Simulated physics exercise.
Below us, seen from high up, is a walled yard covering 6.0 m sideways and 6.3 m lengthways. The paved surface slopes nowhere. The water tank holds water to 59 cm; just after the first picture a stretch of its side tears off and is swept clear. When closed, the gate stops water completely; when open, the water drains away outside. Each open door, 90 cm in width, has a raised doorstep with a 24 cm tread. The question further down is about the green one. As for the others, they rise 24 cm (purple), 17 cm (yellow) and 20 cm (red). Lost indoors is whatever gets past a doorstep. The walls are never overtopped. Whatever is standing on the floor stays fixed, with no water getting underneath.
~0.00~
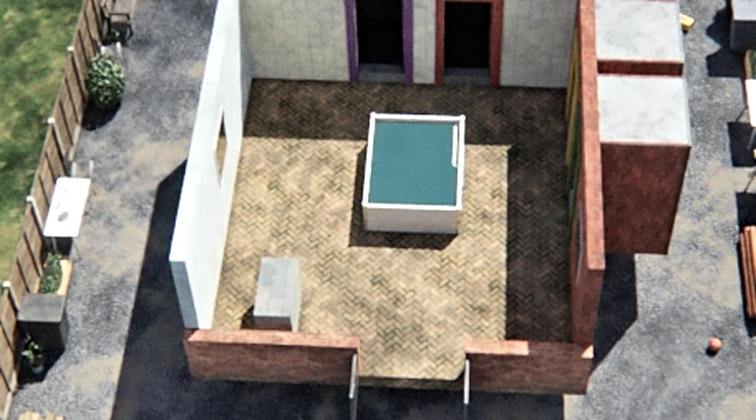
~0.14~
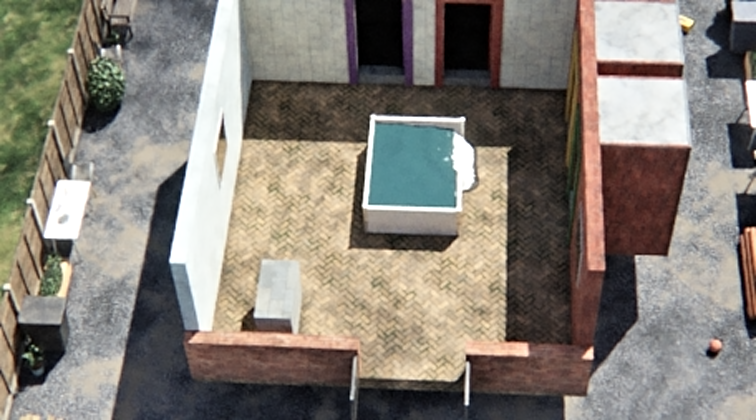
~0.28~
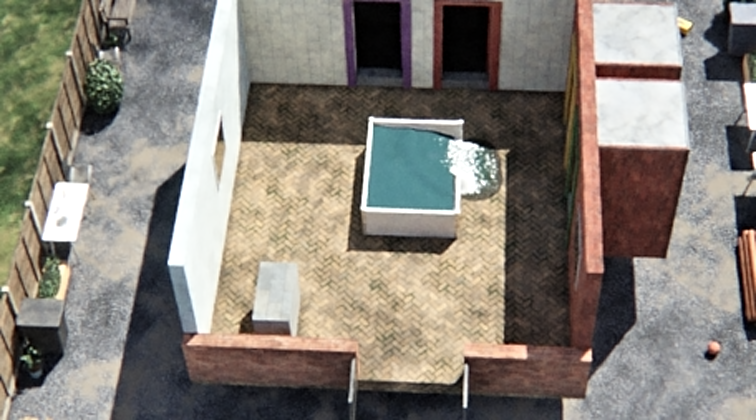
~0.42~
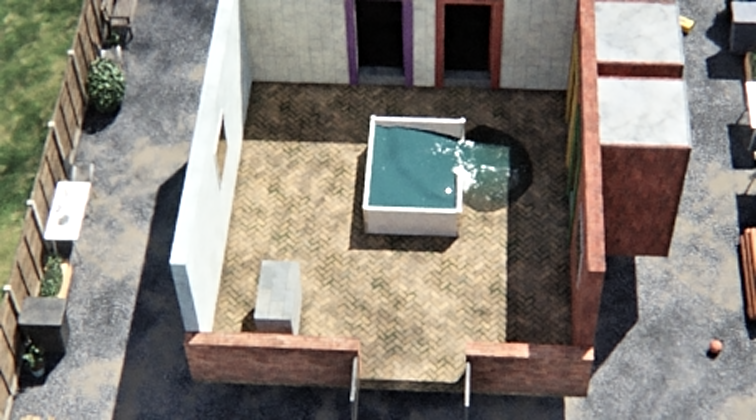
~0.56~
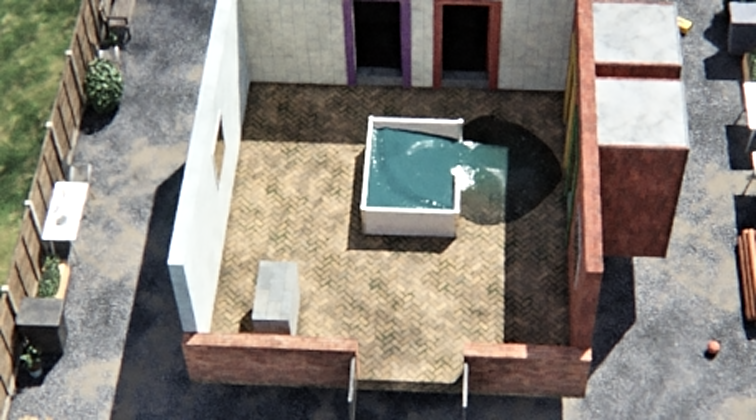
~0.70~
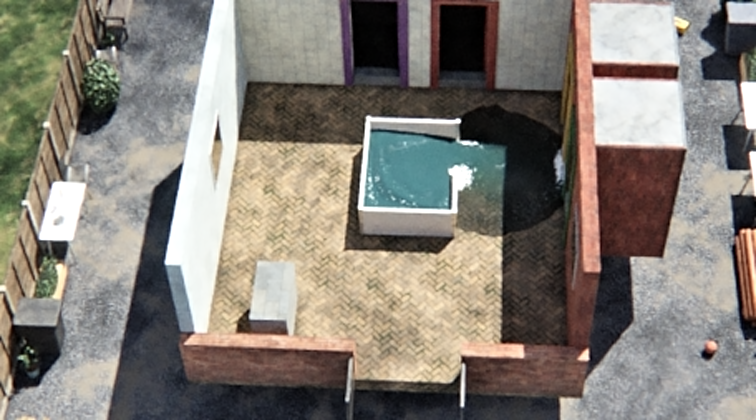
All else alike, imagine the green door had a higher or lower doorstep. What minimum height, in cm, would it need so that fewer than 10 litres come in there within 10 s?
About 15 cm.
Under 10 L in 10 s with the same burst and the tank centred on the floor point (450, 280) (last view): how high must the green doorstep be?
About 28 cm.
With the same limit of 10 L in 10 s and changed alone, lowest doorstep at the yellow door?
About 26 cm at yellow.
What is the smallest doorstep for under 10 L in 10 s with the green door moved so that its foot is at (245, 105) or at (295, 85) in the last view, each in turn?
Minimums: About 9.0 cm and 6.0 cm.
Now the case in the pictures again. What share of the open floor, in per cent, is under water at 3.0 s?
Approximately 35 % of the floor.
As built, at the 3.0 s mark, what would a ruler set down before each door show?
In cm: Green 14, purple 1, yellow 23, red 9.
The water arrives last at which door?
I'd say the purple one.
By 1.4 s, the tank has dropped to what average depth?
Averaged depth comes out at about 39 cm.
After 1.4 s water covers 15 % of the floor, deepest (32 cm) near (562, 170); 18 cm at the green door, 0 litres in over its 26 cm doorstep.
After 3.0 s water covers 35 % of the floor, deepest (26 cm) near (560, 97); 14 cm at the green door, 0 litres in over its 26 cm doorstep.
After 10.0 s water covers 95 % of the floor, deepest (8 cm) near (213, 297); 5 cm at the green door, 0 litres in over its 26 cm doorstep.
At the green door as built, the water arrived by 0.9 s and peaked near 18 cm at 1.6 s.
With a doorstep of 13 cm, 21 litres would have come in within the 10 s; with 18 cm, 4 litres. So under 10 litres takes about 15 cm.
